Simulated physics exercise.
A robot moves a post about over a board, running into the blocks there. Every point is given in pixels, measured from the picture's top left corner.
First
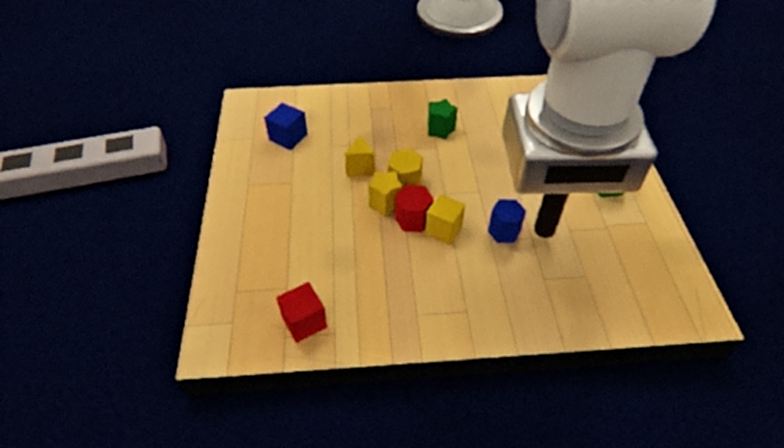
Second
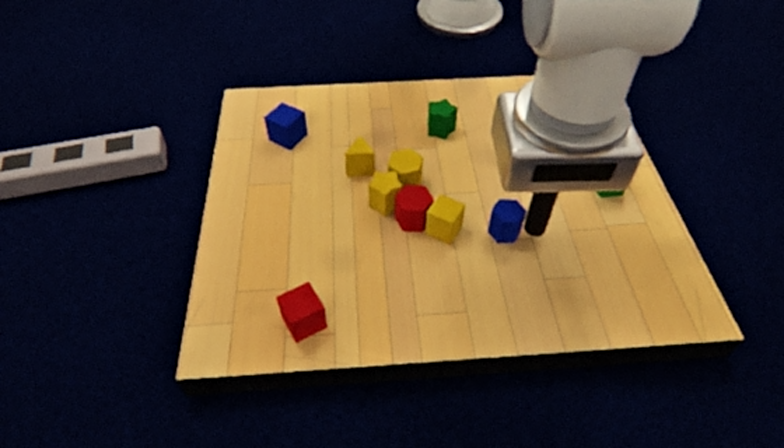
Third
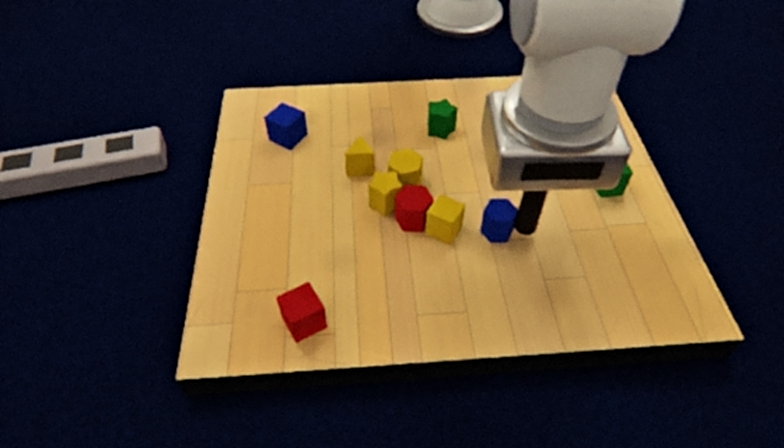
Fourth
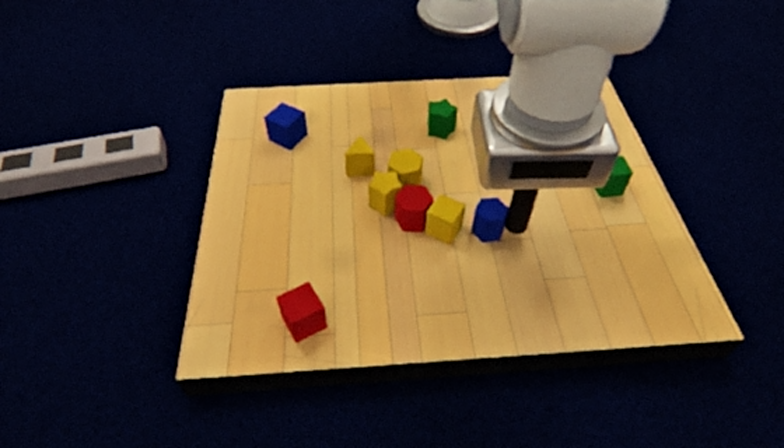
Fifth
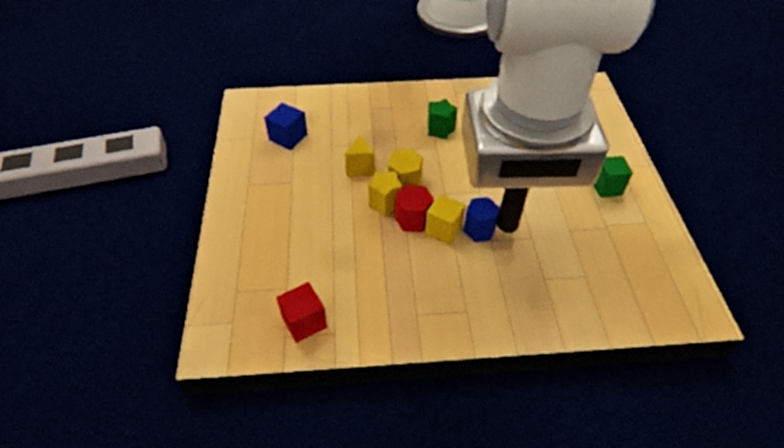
On a wooden board scattered with coloured blocks, a robot arm moves its dark post left to a blue hexagonal block, then pushes the block a short way left toward a yellow square one while the other blocks stay still.
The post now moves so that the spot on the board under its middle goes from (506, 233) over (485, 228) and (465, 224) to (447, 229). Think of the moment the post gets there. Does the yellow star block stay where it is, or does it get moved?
That block will leave its spot.
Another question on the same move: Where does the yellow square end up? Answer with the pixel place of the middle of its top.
I'd place it at (397, 225), taking the centre of its top.
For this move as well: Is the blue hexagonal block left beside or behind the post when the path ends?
No, it doesn't check out.
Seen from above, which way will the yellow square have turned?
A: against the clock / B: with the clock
I'll go with A - against the clock.
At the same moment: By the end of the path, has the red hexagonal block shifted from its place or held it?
That block moves.
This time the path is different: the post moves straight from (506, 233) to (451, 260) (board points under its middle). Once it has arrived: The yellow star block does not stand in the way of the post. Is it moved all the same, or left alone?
It gets displaced.
The first path, step by step. Halfway along, post at (476, 217); yellow star block at (377, 177); red hexagonal block at (392, 198), turned 35° clockwise; yellow square at (422, 214), turned 30° anticlockwise; blue hexagonal block at (452, 204), turned 20° anticlockwise.
At the end, post at (448, 221); yellow star block at (375, 176), turned 15° clockwise; red hexagonal block at (379, 201), turned 70° clockwise; yellow square at (397, 225), turned 55° anticlockwise; blue hexagonal block at (423, 209), turned 25° anticlockwise.
